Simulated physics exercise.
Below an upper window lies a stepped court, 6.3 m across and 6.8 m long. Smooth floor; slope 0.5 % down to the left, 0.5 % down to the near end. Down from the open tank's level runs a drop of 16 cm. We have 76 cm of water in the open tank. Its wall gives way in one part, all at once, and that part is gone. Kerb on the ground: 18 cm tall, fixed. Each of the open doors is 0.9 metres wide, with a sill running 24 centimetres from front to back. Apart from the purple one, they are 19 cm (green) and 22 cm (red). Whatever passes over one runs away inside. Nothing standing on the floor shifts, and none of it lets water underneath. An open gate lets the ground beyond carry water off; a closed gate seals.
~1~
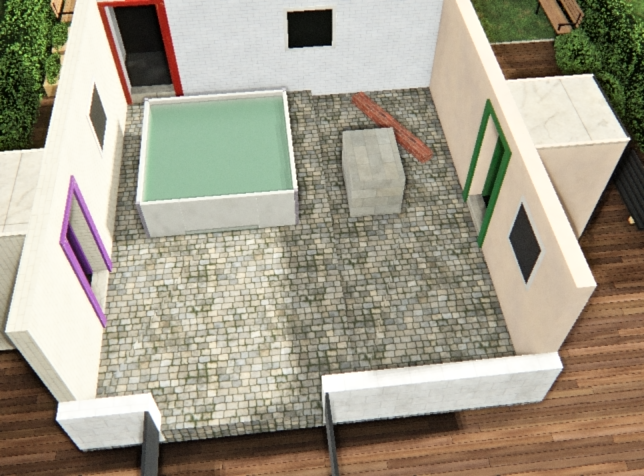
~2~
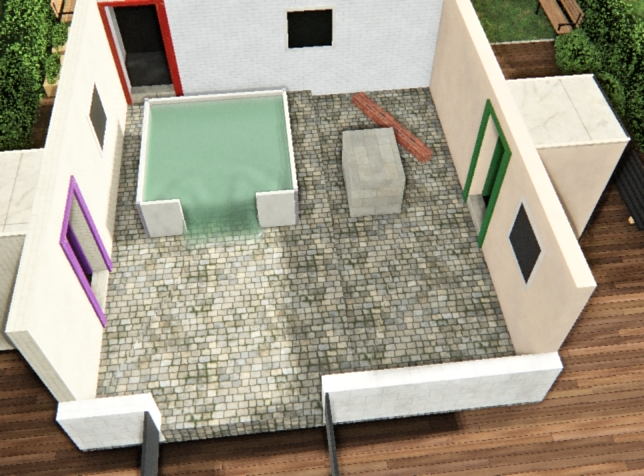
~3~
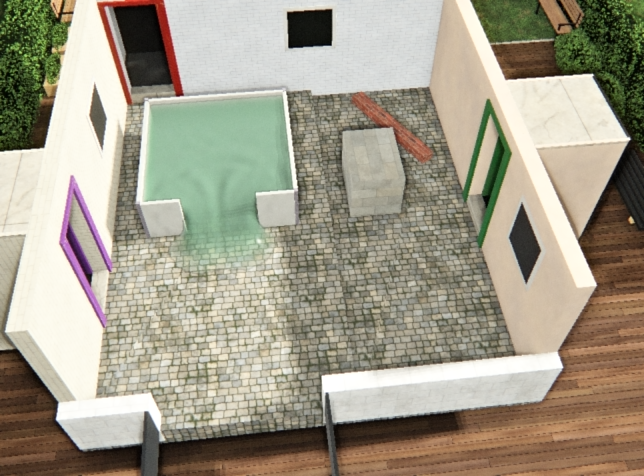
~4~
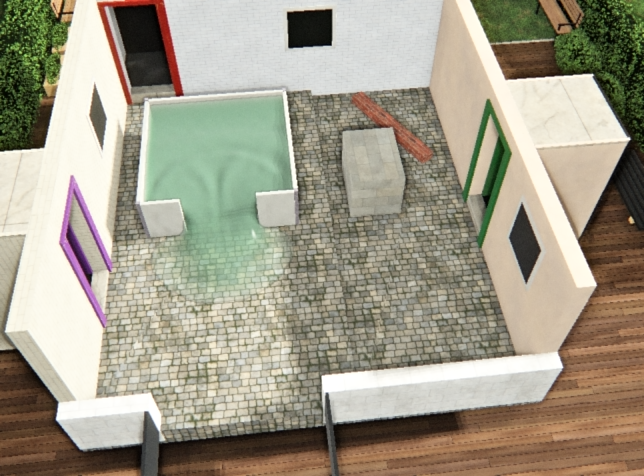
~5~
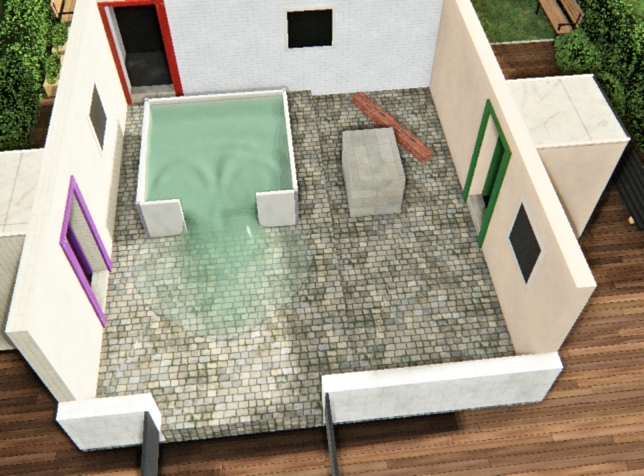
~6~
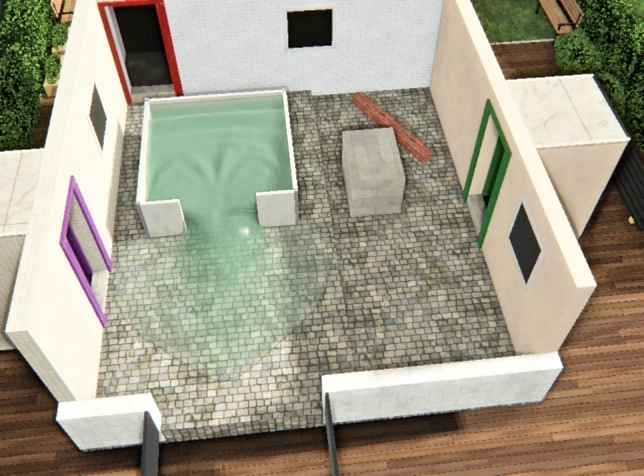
Greenish water poured out of a square tank after the middle of its front wall vanished all at once, then spread in a widening, thinning fan across the stone-paved courtyard floor.
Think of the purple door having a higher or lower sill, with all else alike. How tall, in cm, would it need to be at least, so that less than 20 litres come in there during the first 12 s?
It would need to be roughly 9 cm tall.
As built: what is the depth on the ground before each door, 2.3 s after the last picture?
Lab note, cm: Green 0; purple 8; red 0.
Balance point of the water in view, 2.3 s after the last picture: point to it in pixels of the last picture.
I'd say around (229, 226).
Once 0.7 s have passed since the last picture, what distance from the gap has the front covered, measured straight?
About 3.8 metres out.
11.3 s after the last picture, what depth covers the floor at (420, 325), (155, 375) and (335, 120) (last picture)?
About 4, 7 and 6 cm respectively.
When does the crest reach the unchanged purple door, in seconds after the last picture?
Near 3.5 s.
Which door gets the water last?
That would be the red one.
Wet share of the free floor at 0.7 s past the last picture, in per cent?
About 35 per cent.
Then, 0.7 s after the last picture water covers 35 % of the floor, deepest (45 cm) near (219, 239); 9 cm at the purple door, 0 litres in over its 8 cm sill.
Then, 2.3 s after the last picture water covers 45 % of the floor, deepest (32 cm) near (107, 420); 8 cm at the purple door, 9 litres in over its 8 cm sill.
Then, 11.3 s after the last picture water covers 90 % of the floor, deepest (9 cm) near (502, 382); 6 cm at the purple door, 27 litres in over its 8 cm sill.
At the purple door as built, the water peaked near 12 cm, 3.5 s after the last picture.
With a sill of 8 cm, 30 litres would have come in within the 12 s; with 11 cm, 10 litres. So under 20 litres takes about 9 cm.
